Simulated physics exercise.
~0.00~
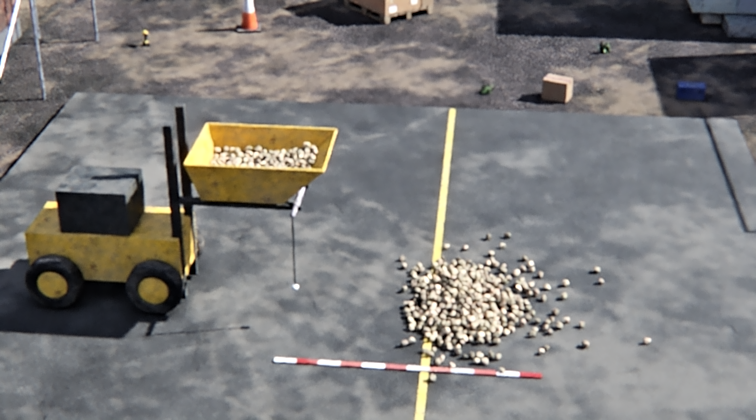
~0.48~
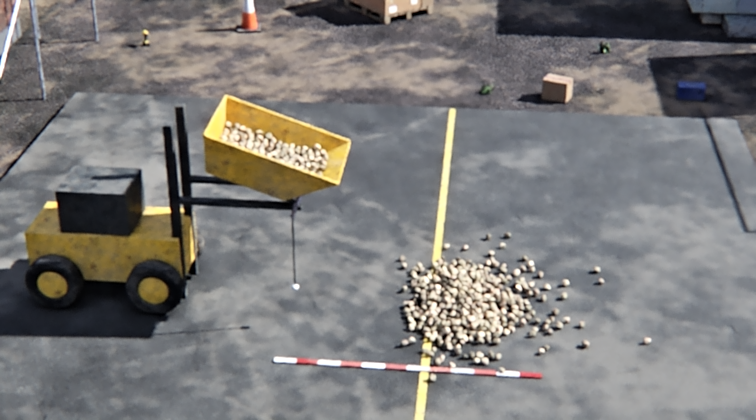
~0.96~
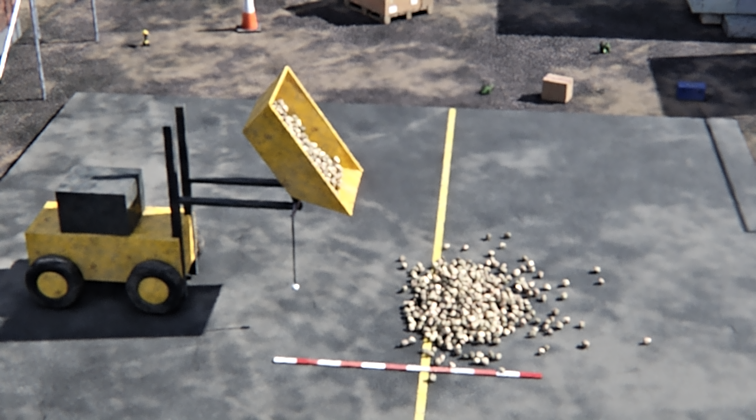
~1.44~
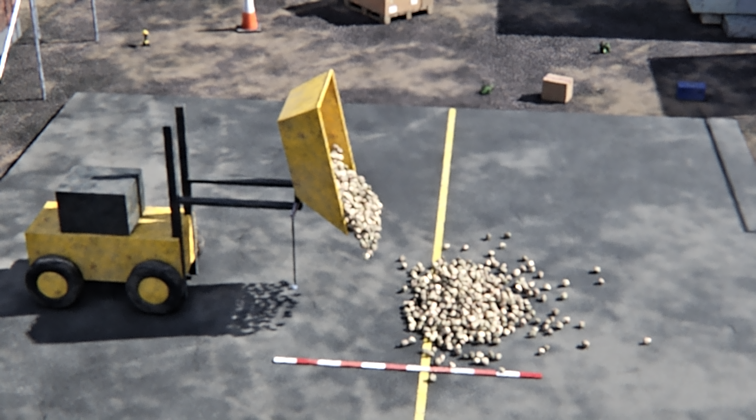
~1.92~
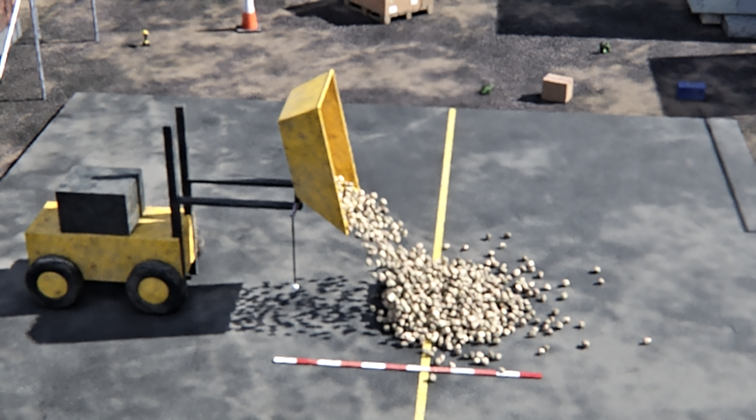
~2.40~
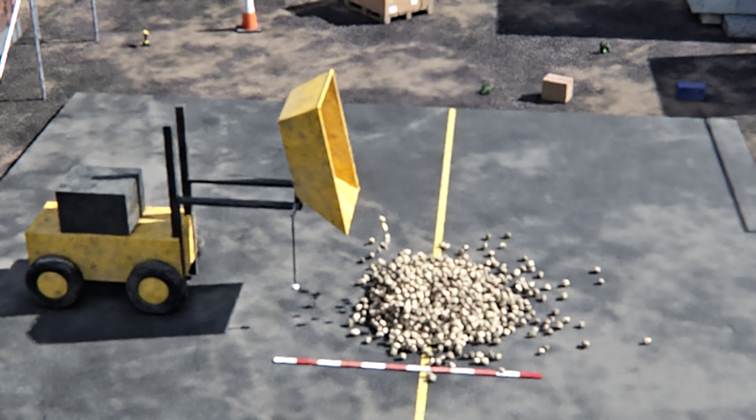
A yellow skip full of pale stones, held up by a small yellow fork truck, tipped steeply to the right and poured its load onto the near side of an older heap across a yellow line, leaving the skip empty and the pile larger.
